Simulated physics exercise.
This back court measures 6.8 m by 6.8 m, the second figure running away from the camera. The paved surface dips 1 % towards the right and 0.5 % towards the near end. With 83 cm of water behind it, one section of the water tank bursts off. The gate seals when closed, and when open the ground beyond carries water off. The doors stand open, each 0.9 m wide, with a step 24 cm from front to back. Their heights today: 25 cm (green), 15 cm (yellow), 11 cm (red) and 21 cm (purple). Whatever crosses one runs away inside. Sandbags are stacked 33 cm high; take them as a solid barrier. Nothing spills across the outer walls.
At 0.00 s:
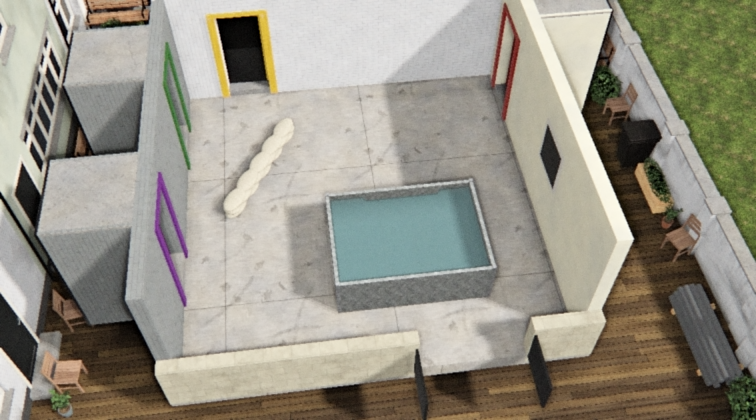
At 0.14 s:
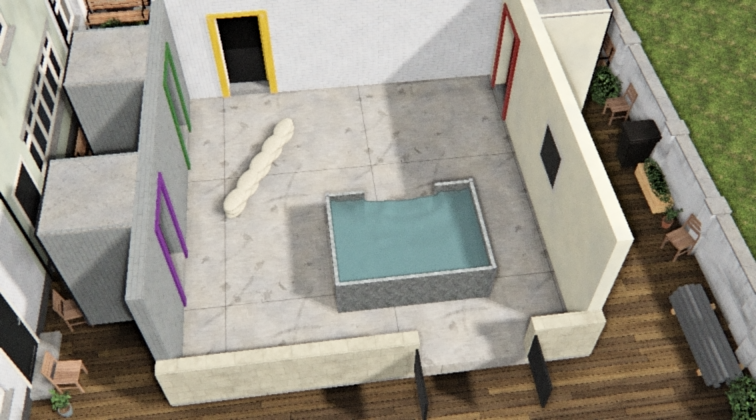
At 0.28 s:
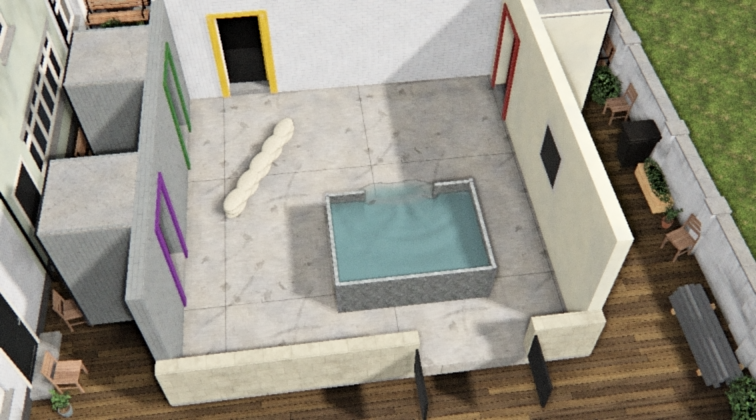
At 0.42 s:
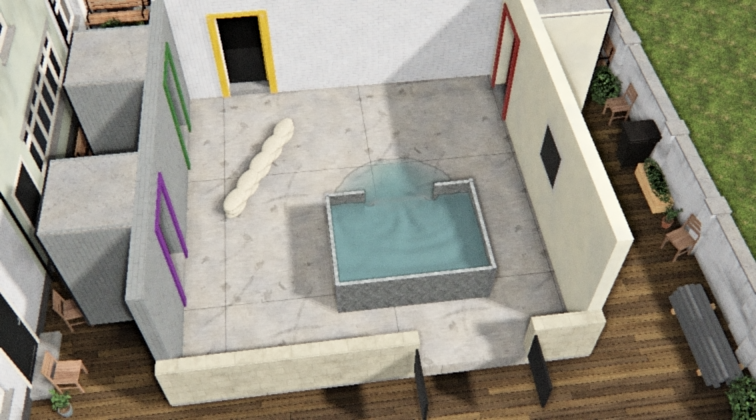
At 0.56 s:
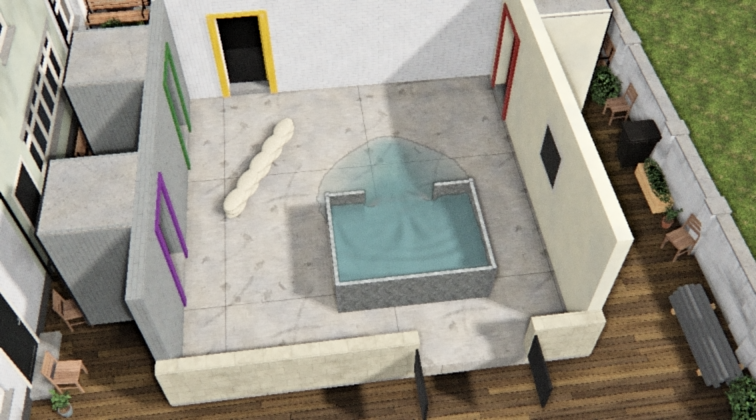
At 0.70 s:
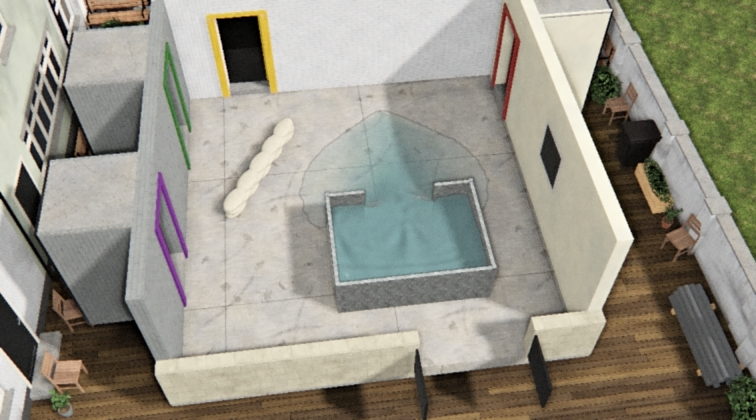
Water pours through a gap in the tank's far side and fans across the paved floor.
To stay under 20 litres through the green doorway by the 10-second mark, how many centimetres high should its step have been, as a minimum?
At least 9.5 cm or so.
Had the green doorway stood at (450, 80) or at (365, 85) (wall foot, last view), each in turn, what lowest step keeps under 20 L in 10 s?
Roughly 25 and 29 cm.
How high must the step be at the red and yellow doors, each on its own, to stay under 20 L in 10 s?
Roughly 26 cm at red and 9.0 cm at yellow.
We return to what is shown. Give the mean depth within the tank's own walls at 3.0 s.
Roughly 36 cm on average.
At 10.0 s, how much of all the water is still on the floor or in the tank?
Roughly 88 in a hundred.
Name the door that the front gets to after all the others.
The purple one.
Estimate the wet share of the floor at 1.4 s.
Some 35 per cent of it.
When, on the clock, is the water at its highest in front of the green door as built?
Around 3.4 s.
After 1.4 s water covers 35 % of the floor, deepest (45 cm) near (401, 213); it has not reached the green door.
After 3.0 s water covers 45 % of the floor, deepest (34 cm) near (486, 79); 11 cm at the green door, 0 litres in over its 25 cm step.
After 10.0 s water covers 95 % of the floor, deepest (15 cm) near (560, 310); 7 cm at the green door, 0 litres in over its 25 cm step.
At the green door as built, the water arrived by 2.8 s and peaked near 15 cm at 3.4 s.
With a step of 8.5 cm, 32 litres would have come in within the 10 s; with 11 cm, 11 litres. So under 20 litres takes about 9.5 cm.
